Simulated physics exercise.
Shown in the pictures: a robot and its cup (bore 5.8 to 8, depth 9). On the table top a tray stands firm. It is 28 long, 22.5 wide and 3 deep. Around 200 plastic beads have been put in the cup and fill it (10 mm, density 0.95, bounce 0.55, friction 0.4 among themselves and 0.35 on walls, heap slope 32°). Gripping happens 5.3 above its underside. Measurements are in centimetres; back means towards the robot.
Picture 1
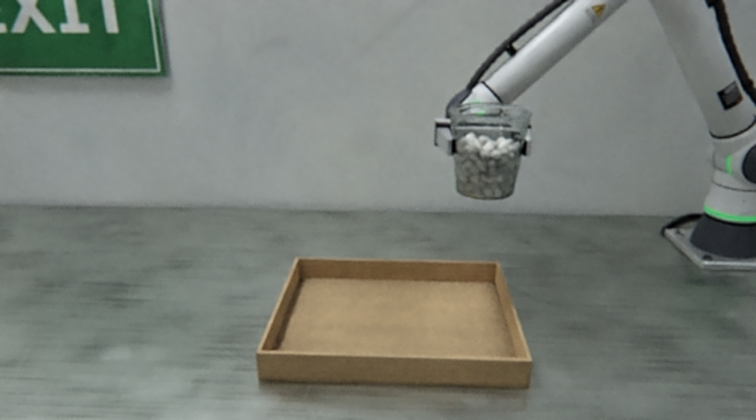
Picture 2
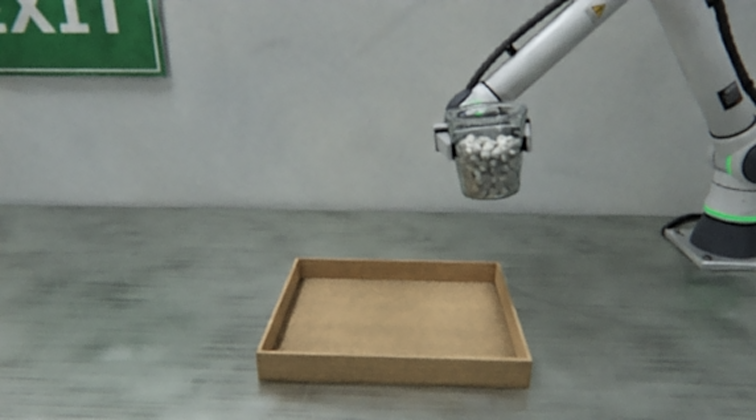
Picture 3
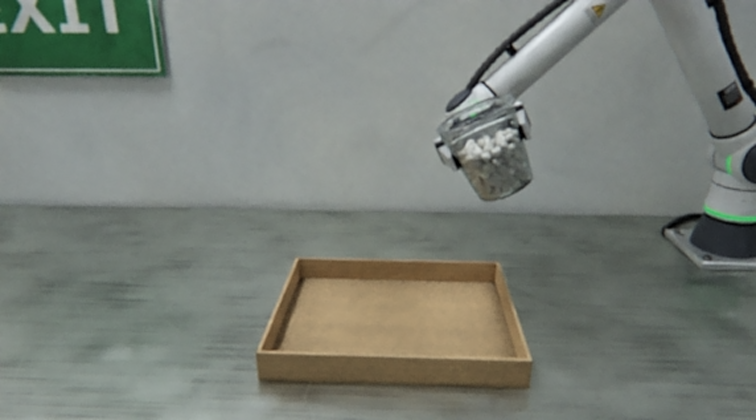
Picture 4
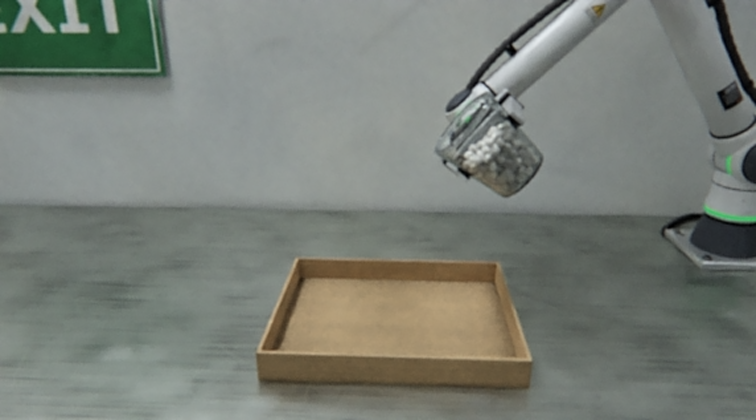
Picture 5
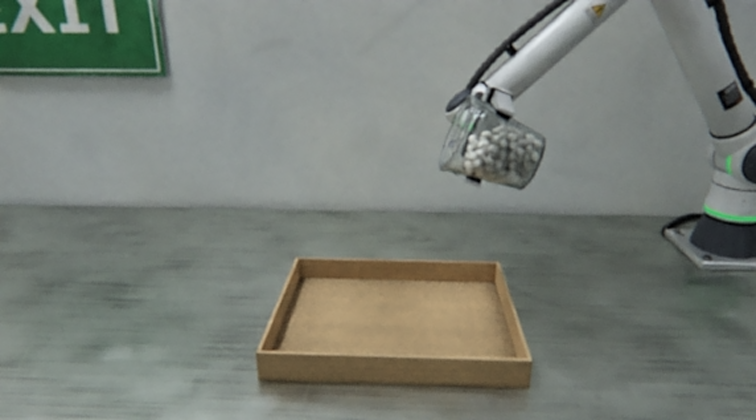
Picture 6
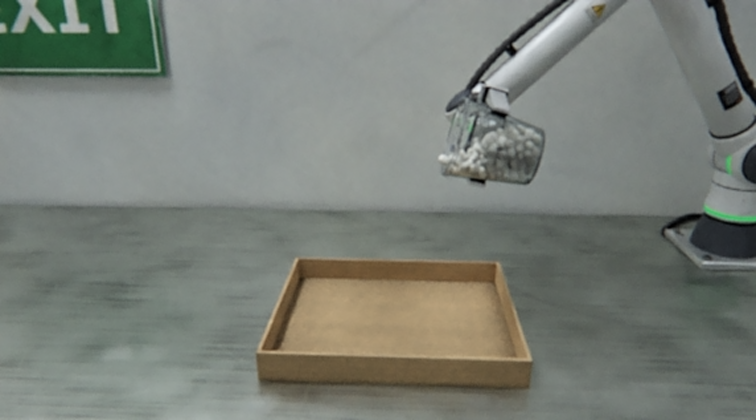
A white robot arm at the right holds a clear cup filled with small white and grey beads above a dark grey table, seen from a fixed, slightly raised view against a pale wall. A shallow brown tray sits below on the table, and a green exit sign hangs at upper left. The gripper steadily tilts the cup until its mouth faces left, and the beads shift towards the rim.
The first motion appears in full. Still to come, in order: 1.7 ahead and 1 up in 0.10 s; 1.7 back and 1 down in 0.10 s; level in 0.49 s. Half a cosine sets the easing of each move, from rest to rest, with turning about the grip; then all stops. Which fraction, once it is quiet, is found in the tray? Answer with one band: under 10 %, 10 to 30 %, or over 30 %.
10 to 30 %.
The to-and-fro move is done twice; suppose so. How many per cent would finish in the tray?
About 40 per cent, then.
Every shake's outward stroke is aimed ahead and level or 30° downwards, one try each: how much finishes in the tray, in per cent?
First try some 20 %, second try some 10 %.
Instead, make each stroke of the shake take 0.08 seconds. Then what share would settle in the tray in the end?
30 %.
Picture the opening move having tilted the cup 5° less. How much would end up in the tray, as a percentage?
Expected: Around 15 %.
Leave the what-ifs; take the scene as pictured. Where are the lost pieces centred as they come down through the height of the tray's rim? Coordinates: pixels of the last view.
Estimated centre near (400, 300) in pixels.
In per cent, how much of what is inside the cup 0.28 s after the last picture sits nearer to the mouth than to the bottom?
I'd say close to 50 per cent.
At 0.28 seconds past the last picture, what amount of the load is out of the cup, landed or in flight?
About 15 in a hundred parts are out by then.
Then, 0.28 s on, tilted 72° forward, highest piece 24 above the table; 166 in the cup, 3 in the tray, 31 in flight or on a rim.
Then, 0.55 s on, tilted 14° forward, highest piece 25 above the table; 158 in the cup, 41 in the tray, 1 in flight or on a rim.
Then, 0.89 s on, level, highest piece 25 above the table; 158 in the cup, 42 in the tray.
Then, 1.94 s on, level, highest piece 25 above the table; 158 in the cup, 42 in the tray.
In the end, 158 in the cup, 42 in the tray. That is 21 % in the tray.
